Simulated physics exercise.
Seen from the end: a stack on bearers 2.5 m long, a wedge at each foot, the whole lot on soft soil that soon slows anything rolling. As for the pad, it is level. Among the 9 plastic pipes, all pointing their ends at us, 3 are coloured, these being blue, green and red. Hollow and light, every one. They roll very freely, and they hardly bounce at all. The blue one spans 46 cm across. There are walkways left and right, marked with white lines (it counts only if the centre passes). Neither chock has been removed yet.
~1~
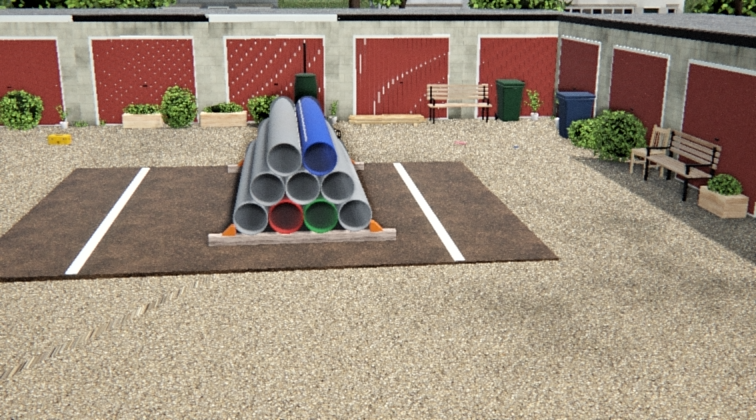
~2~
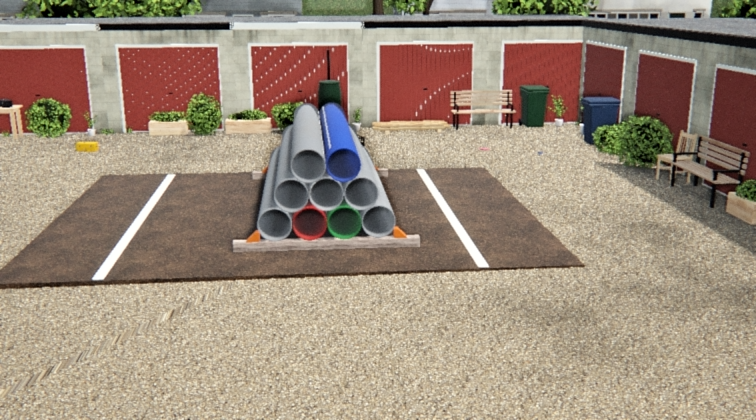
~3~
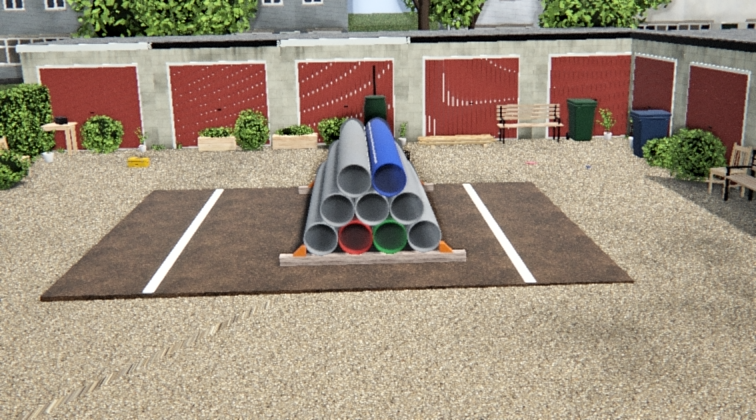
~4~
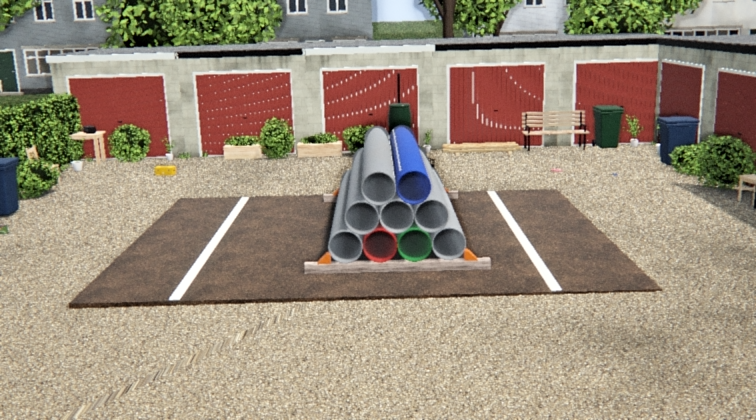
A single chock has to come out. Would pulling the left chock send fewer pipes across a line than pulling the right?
Go with the left side.
With the left chock gone, after 3.9 s, blue is up on others, 125 cm from the bearers' left end; green is on the bearers, 100 cm from the bearers' right end; red is on the bearers, 15 cm from the bearers' left end, rolling left; 0 past a line.
With the left chock gone, finally, blue is on the bearers, 75 cm from the bearers' left end; green is on the bearers, 100 cm from the bearers' right end; red is off the bearers, 125 cm short of the left line; 0 past a line.
With the right chock gone, after 2.2 s, blue is up on others, 65 cm from the bearers' right end, rolling right; green is on the bearers, 90 cm from the bearers' right end, rolling right; red is on the bearers, 105 cm from the bearers' left end; 1 past a line.
With the right chock gone, finally, blue is off the bearers, 5 cm short of the right line; green is off the bearers, 25 cm short of the right line; red is on the bearers, 100 cm from the bearers' left end; 2 past a line.
